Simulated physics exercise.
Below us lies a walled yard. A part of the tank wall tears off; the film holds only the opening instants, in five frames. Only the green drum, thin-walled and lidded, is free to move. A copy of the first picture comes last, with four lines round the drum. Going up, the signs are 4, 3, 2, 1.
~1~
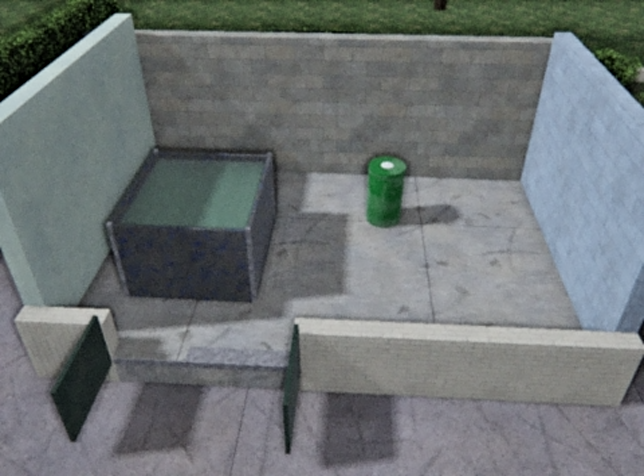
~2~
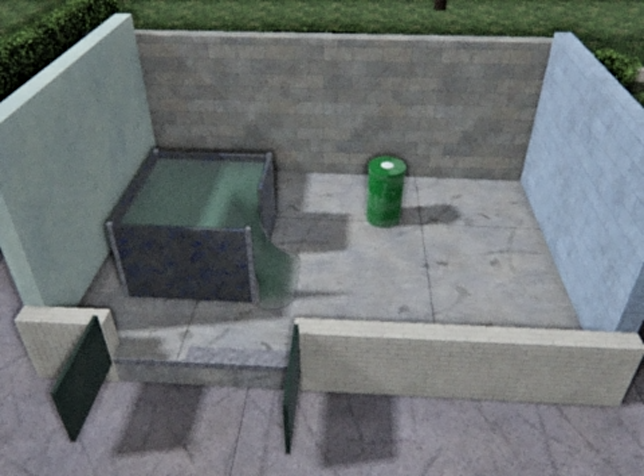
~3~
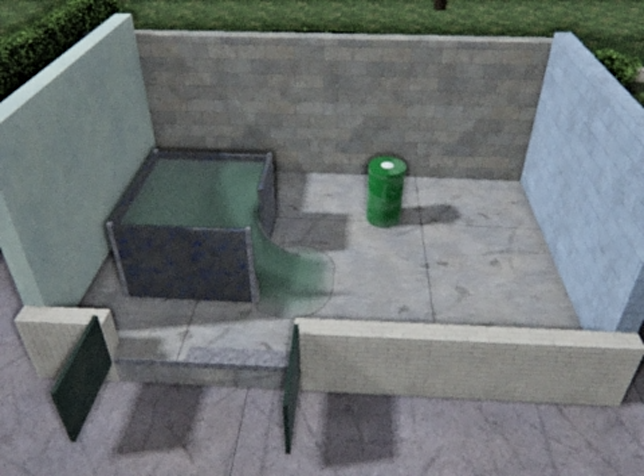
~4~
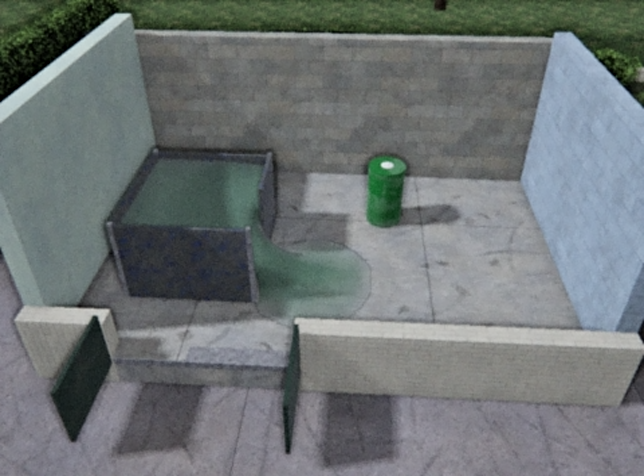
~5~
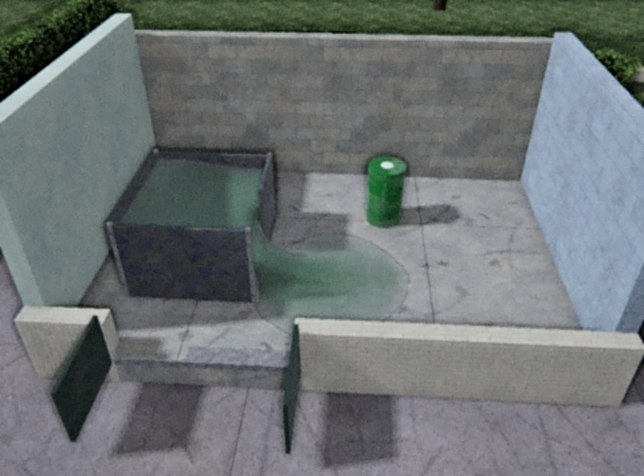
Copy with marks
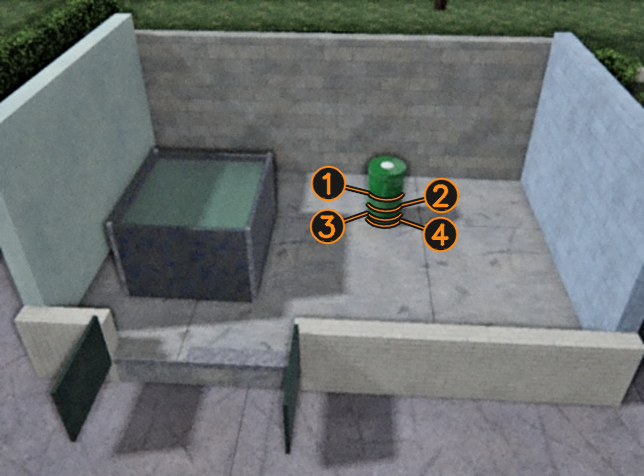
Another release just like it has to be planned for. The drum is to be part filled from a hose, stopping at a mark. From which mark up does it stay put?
Go for 2.
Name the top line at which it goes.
Here it is line 3.
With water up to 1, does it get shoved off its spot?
No, not at all.
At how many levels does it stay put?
Two of the four.
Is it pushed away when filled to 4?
Yes, that goes wrong.
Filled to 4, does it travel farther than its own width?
Yes, it does.
On the marked copy, 1 at (385, 199); 2 at (385, 211); 3 at (384, 220); 4 at (383, 226); from the bottom up 4, 3, 2, 1.
If 1 is chosen, it does not move.
If 2 is chosen, it does not move.
If 3 is chosen, it is pushed about its own width away.
If 4 is chosen, it is pushed about 3 times its own width away.
